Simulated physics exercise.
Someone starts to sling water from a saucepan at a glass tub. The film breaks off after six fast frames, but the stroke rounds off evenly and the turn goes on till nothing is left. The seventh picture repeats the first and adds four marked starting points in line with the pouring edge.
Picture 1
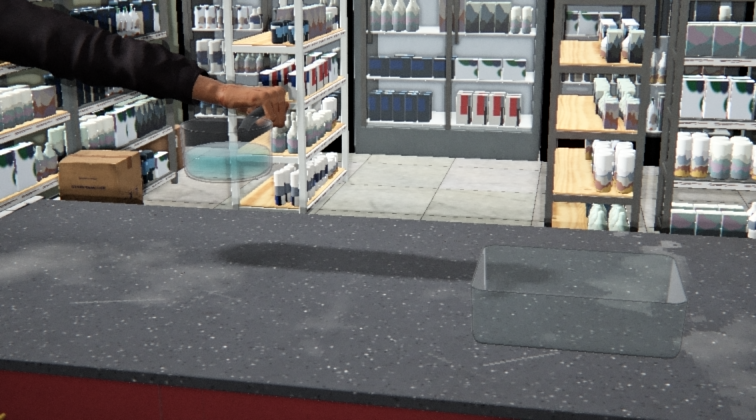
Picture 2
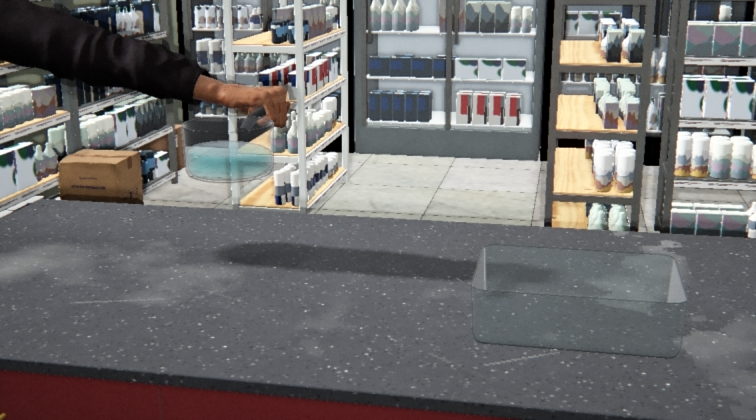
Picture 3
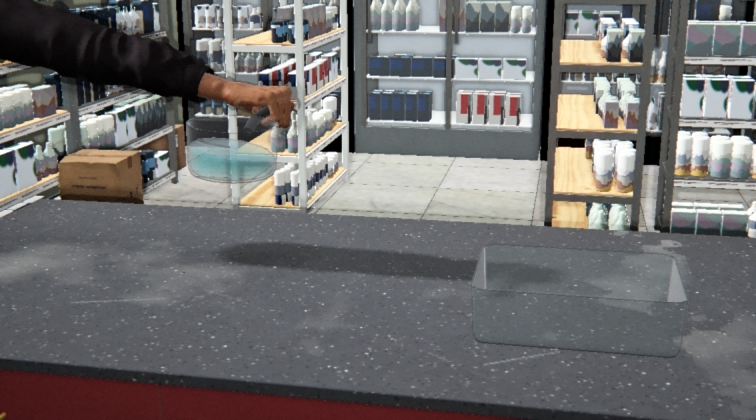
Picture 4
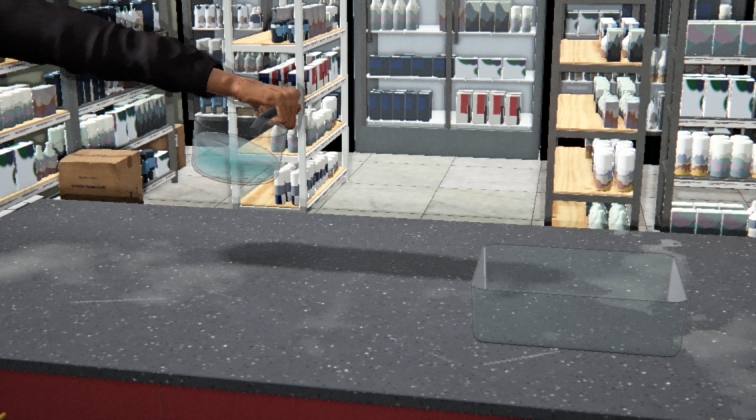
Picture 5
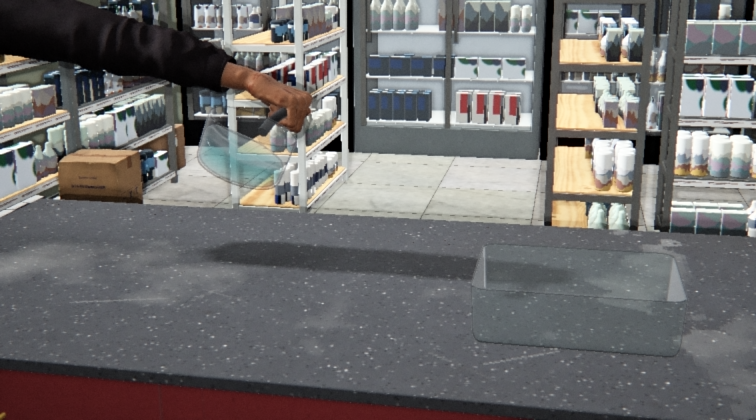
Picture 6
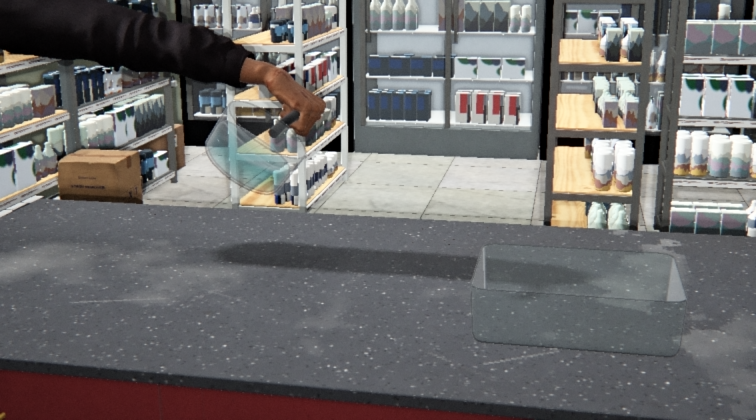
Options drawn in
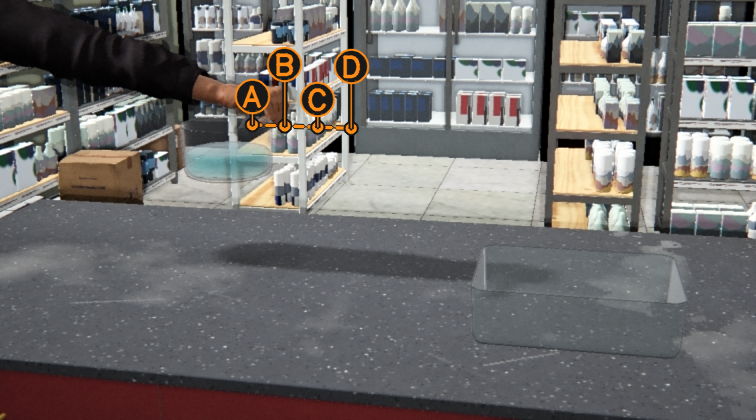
A dark-sleeved arm held a clear saucepan of bluish water level above a speckled counter, then tilted it further and further toward the right, where an empty glass tub sat still.
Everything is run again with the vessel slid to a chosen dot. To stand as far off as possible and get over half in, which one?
The answer is spot C.
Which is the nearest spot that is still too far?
B it is.
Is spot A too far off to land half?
Yes, that goes wrong.
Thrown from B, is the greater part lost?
Yes, it does.
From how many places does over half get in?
Two.
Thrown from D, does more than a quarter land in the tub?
Yes, it does.
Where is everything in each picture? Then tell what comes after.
Upright, lip at (268, 125); tub from (472, 340) to (680, 357); nothing has left yet.
Upright, lip at (269, 125); nothing has left yet.
Tipped about 3°, lip at (274, 127); nothing has left yet.
Tipped about 10°, lip at (283, 133); nothing has left yet.
Tipped about 22°, lip at (293, 143); nothing has left yet.
Tipped about 36°, lip at (303, 156); nothing has left yet.
On the marked copy, A at (252, 124); B at (284, 126); C at (317, 127); D at (351, 128).
Choosing A, about 0 % lands in the tub, 97 % falls short and 3 % goes beside or beyond.
Choosing B, about 7 % lands in the tub, 89 % falls short and 4 % goes beside or beyond.
Choosing C, about 67 % lands in the tub, 22 % falls short and 11 % goes beside or beyond.
Choosing D, about 75 % lands in the tub, 4 % falls short and 21 % goes beside or beyond.
